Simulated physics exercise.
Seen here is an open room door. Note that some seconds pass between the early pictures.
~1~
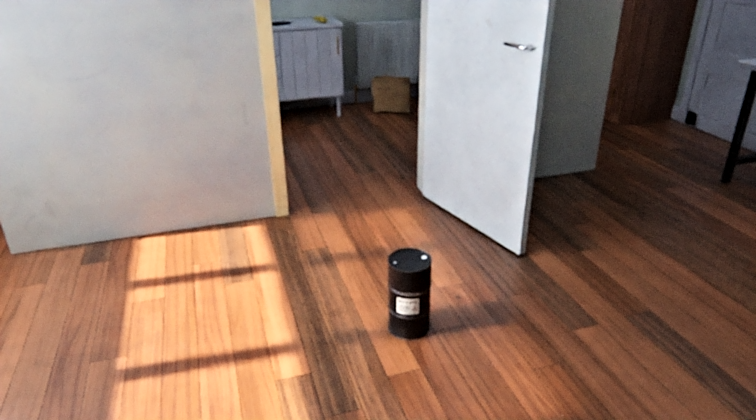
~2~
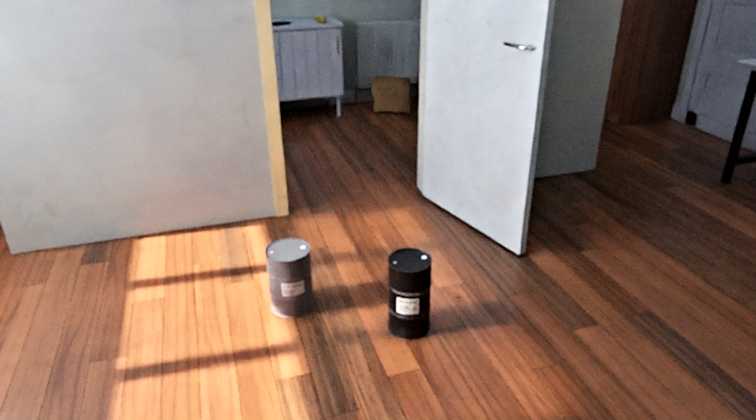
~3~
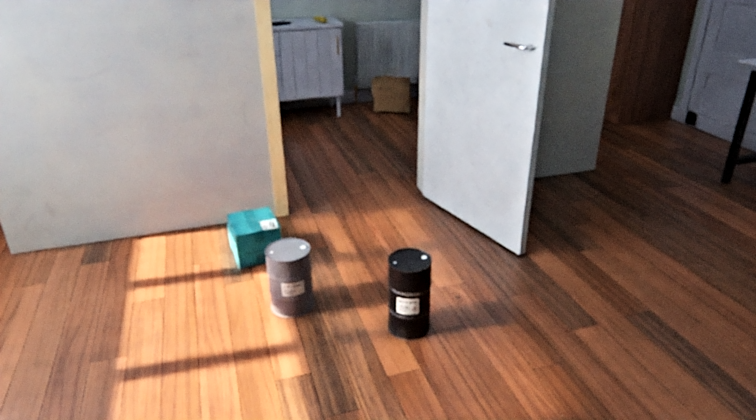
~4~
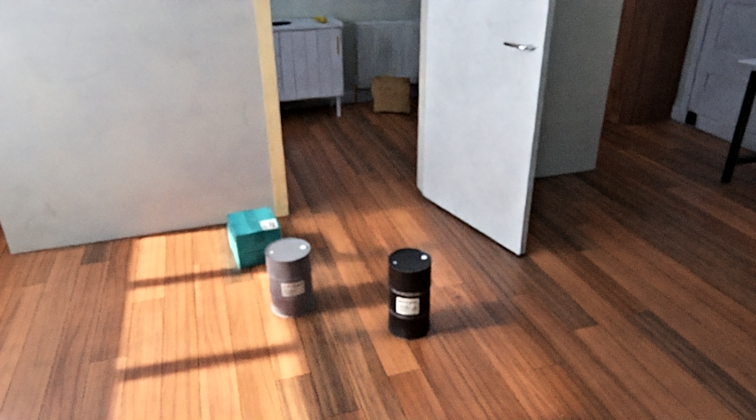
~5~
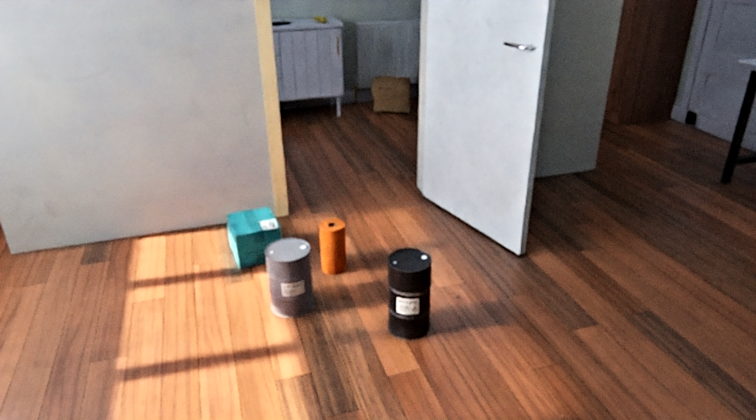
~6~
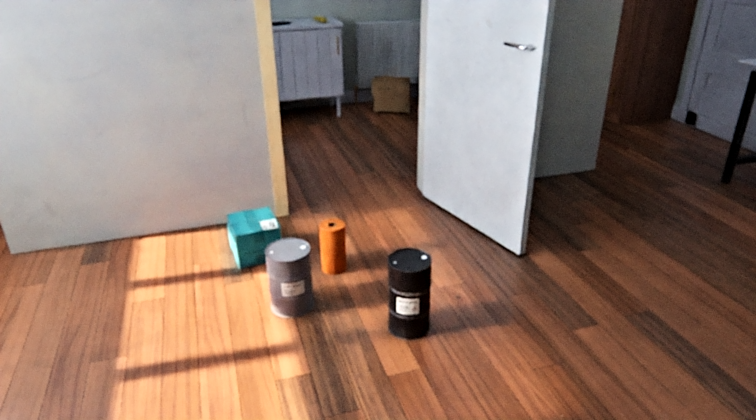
In a wood-floored room with a wide-open door, a black canister stood alone before a grey canister, a turquoise parcel and an orange roll appeared near it in turn, while the door stayed still.
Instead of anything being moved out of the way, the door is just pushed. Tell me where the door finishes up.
It goes shut.
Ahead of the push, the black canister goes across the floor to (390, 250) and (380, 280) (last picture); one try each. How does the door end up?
Try 1 - gets caught; try 2 - swings fully home.
Then, 0.70 s after the last picture, door at 88°.
Then, 1.30 s after the last picture, door at 59°.
Then, 1.70 s after the last picture, door at 36°.
Then, 2.10 s after the last picture, door at 13°.
At rest, door at 0°; all 4 in place. Seen from the same camera at the end, orange roll near (333, 247).
